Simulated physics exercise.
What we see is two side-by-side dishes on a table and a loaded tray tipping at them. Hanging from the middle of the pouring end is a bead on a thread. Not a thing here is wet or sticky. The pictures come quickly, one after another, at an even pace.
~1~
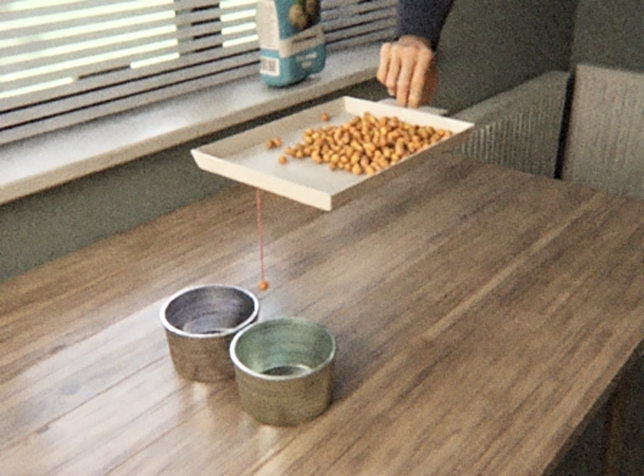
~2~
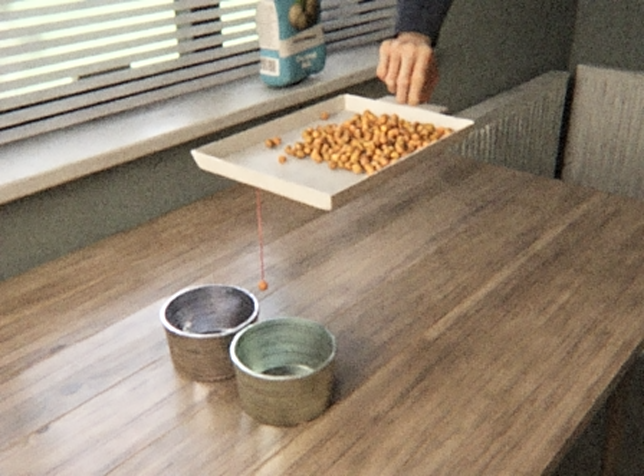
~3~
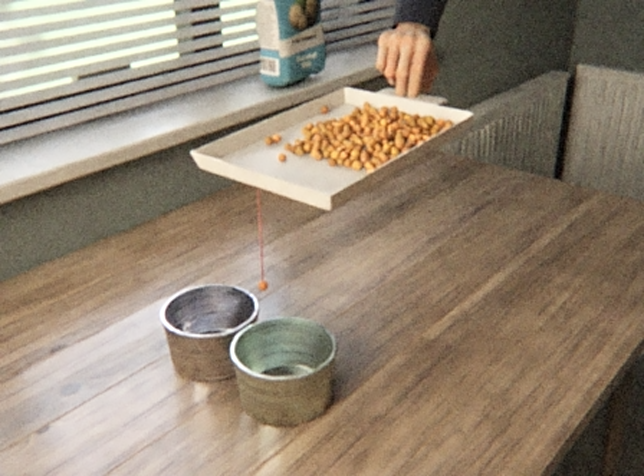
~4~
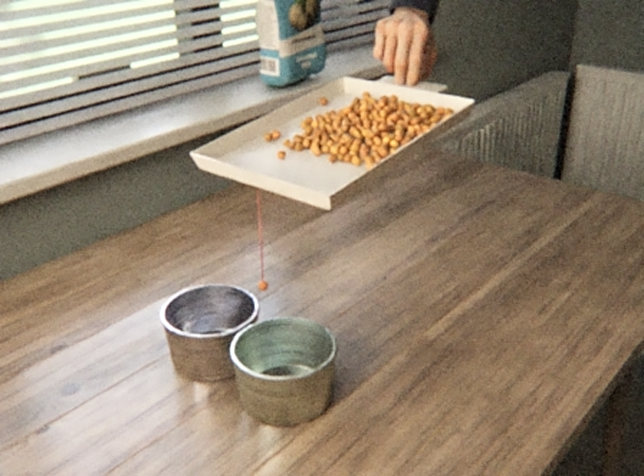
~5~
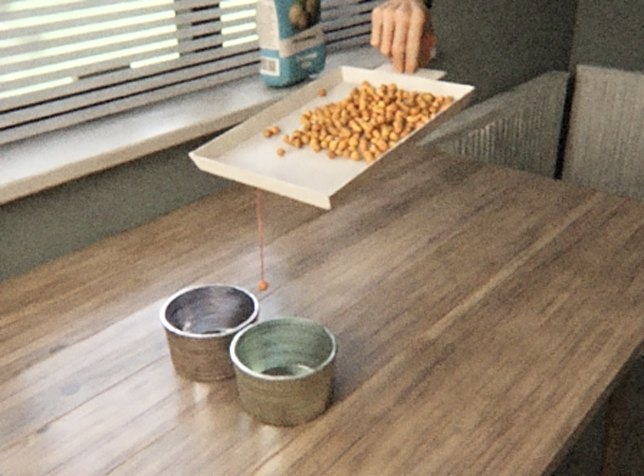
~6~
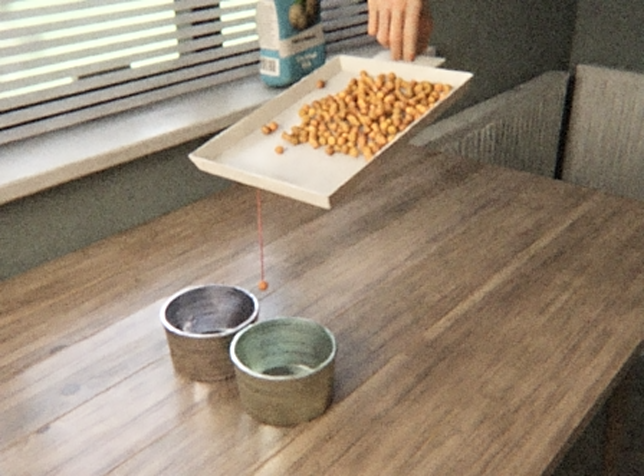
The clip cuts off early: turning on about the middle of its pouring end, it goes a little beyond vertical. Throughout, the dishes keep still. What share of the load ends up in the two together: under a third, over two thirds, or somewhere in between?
Between them they get over two thirds.
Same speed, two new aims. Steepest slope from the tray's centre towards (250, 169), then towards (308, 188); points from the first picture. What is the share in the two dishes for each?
You'd get 40 per cent the first time and 90 per cent the second time.
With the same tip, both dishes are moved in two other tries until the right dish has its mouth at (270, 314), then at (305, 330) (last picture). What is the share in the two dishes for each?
About 50 per cent, then about 50 per cent.
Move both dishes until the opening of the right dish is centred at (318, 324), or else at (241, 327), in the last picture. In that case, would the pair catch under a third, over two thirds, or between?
First place: Below one third. Second place: Over two thirds.
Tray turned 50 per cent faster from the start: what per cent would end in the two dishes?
That works out at roughly 70 per cent.
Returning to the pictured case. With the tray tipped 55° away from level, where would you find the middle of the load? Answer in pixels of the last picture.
(260, 158).
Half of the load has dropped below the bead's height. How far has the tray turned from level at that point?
The tilt is near 100° by then.
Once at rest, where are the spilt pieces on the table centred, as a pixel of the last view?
My estimate puts the centre near (131, 357).
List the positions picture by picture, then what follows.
In the first frame, corners of the pouring end near (199, 151) and (330, 192), level; middle of the load near (368, 142), roasted chickpeas; left dish near (176, 349); right dish near (250, 391); bead on its thread near (263, 285).
In the second frame, corners of the pouring end near (199, 151) and (330, 192), level; middle of the load near (368, 141).
In the third frame, corners of the pouring end near (198, 151) and (329, 192), tipped barely, level across its low end; middle of the load near (368, 135).
In the fourth frame, corners of the pouring end near (197, 152) and (328, 192), tipped a little, level across its low end; middle of the load near (367, 127).
In the fifth frame, corners of the pouring end near (197, 153) and (327, 192), tipped a little, level across its low end; middle of the load near (366, 120).
In the sixth frame, corners of the pouring end near (196, 154) and (326, 192), tipped a little, level across its low end; middle of the load near (365, 112); left dish near (176, 349); right dish near (250, 391).
Shortly afterwards, tray tipped steeply; all but a few on the tray; only a few in the right dish; only a few in the left dish; only a few outside both; a little in the air.
Next, tray tipped right over; near two thirds on the tray; only a few in the right dish; a little in the left dish; a little outside both; near a quarter in the air.
Some moments later, tray tipped past a quarter turn; near a quarter in the right dish; near half in the left dish; near a quarter outside both.
In the end, tray tipped past a quarter turn; near a quarter in the right dish; near half in the left dish; near a quarter outside both.
